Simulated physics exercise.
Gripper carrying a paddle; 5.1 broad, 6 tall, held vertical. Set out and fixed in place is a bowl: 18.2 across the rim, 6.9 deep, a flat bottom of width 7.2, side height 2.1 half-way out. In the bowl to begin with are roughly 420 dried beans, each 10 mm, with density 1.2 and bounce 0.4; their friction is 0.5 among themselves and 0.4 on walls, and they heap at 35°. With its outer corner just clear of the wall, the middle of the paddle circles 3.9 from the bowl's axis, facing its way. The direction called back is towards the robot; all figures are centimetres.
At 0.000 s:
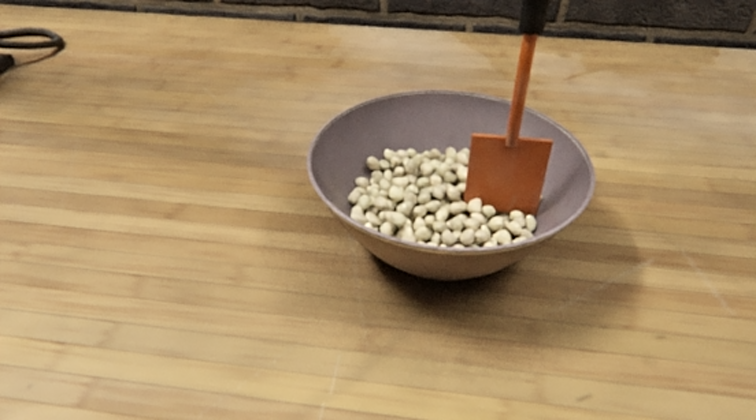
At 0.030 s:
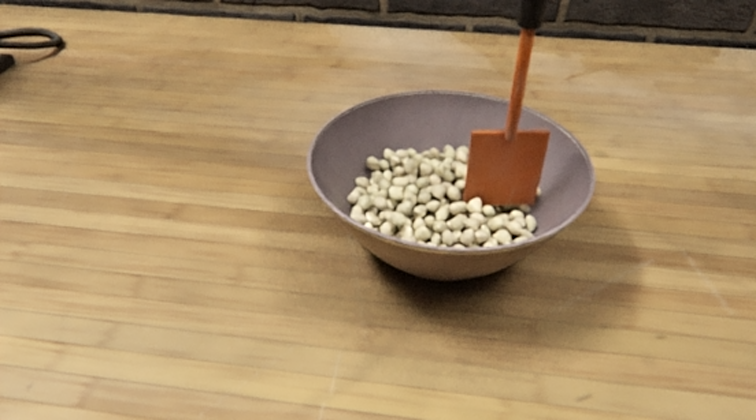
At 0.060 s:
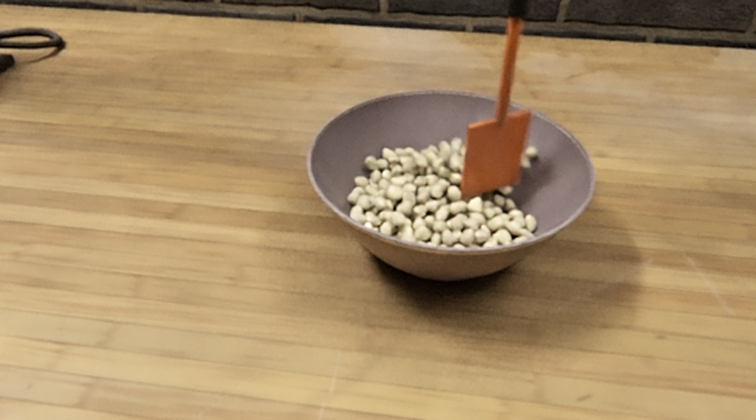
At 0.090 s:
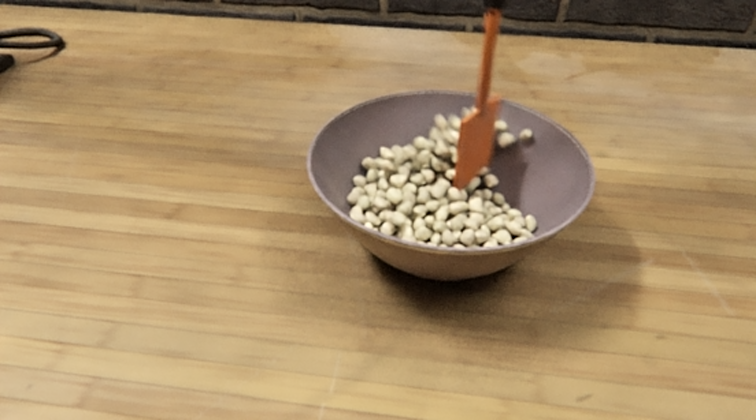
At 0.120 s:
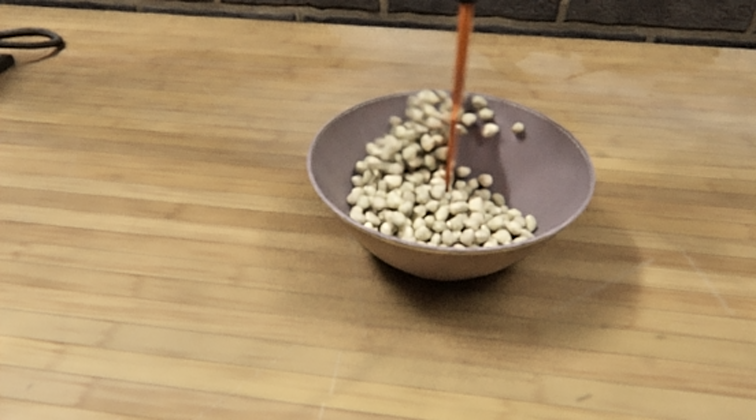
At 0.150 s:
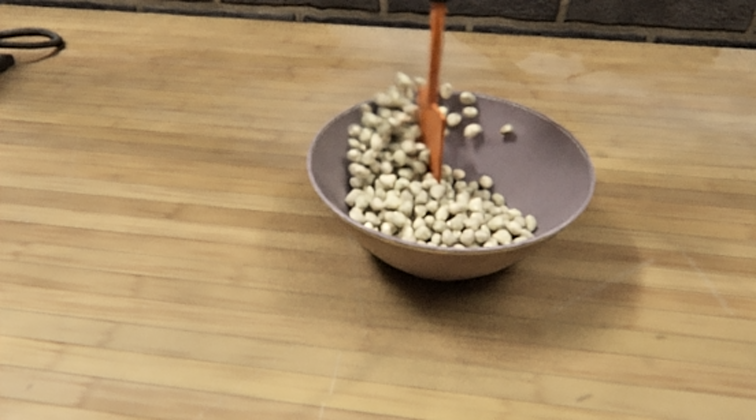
An orange paddle swept through a purple-grey bowl of pale dried beans, moving from the right side around toward the back and left, and pushed the beans into a heap against the far wall.
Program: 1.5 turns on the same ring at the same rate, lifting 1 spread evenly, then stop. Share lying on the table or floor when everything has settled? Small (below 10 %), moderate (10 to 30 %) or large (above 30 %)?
Moderate.
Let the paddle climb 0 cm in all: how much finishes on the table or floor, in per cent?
About 25 per cent.
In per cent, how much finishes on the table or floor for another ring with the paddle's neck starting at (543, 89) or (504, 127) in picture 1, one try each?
Close to 0 per cent for the first and close to 15 per cent for the second.
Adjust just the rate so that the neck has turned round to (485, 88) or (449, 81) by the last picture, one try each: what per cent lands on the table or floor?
It comes to close to 0 per cent and close to 10 per cent.
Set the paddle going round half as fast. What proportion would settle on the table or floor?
0 %.
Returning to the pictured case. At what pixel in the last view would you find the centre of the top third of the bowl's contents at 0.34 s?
At about (471, 228).
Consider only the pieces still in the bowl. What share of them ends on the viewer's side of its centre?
Around 50 percent of it.
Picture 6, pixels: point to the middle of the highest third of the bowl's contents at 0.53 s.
The centre is roughly (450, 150).
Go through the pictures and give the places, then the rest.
The paddle neck at (516, 117), 0° round; upper third of the load around (442, 196), from x 355 to 530, top at y 150; 424 in the bowl, in the first frame.
The paddle neck at (515, 111), 10° round; upper third of the load around (442, 193), from x 355 to 530, top at y 150, in the second frame.
The paddle neck at (504, 98), 35° round; upper third of the load around (441, 183), from x 355 to 530, top at y 135, in the third frame.
The paddle neck at (484, 88), 60° round; upper third of the load around (433, 170), from x 355 to 530, top at y 110, in the fourth frame.
The paddle neck at (459, 82), 86° round; upper third of the load around (420, 162), from x 355 to 530, top at y 95, in the fifth frame.
The paddle neck at (433, 81), 112° round; upper third of the load around (402, 161), from x 355 to 530, top at y 80; 424 in the bowl, in the sixth frame.
After 0.34 s, 276° round, highest piece 11 above the table; 389 in the bowl, 15 on the table or floor, 20 in flight or on the tool.
After 0.53 s, 81° round, highest piece 10 above the table; 356 in the bowl, 51 on the table or floor, 17 in flight or on the tool.
After 0.82 s, 180° round, highest piece 6 above the table; 342 in the bowl, 82 on the table or floor.
After 1.52 s, 180° round, highest piece 6 above the table; 342 in the bowl, 82 on the table or floor.
In the end, 342 in the bowl, 82 on the table or floor. That is 19 % on the table or floor.
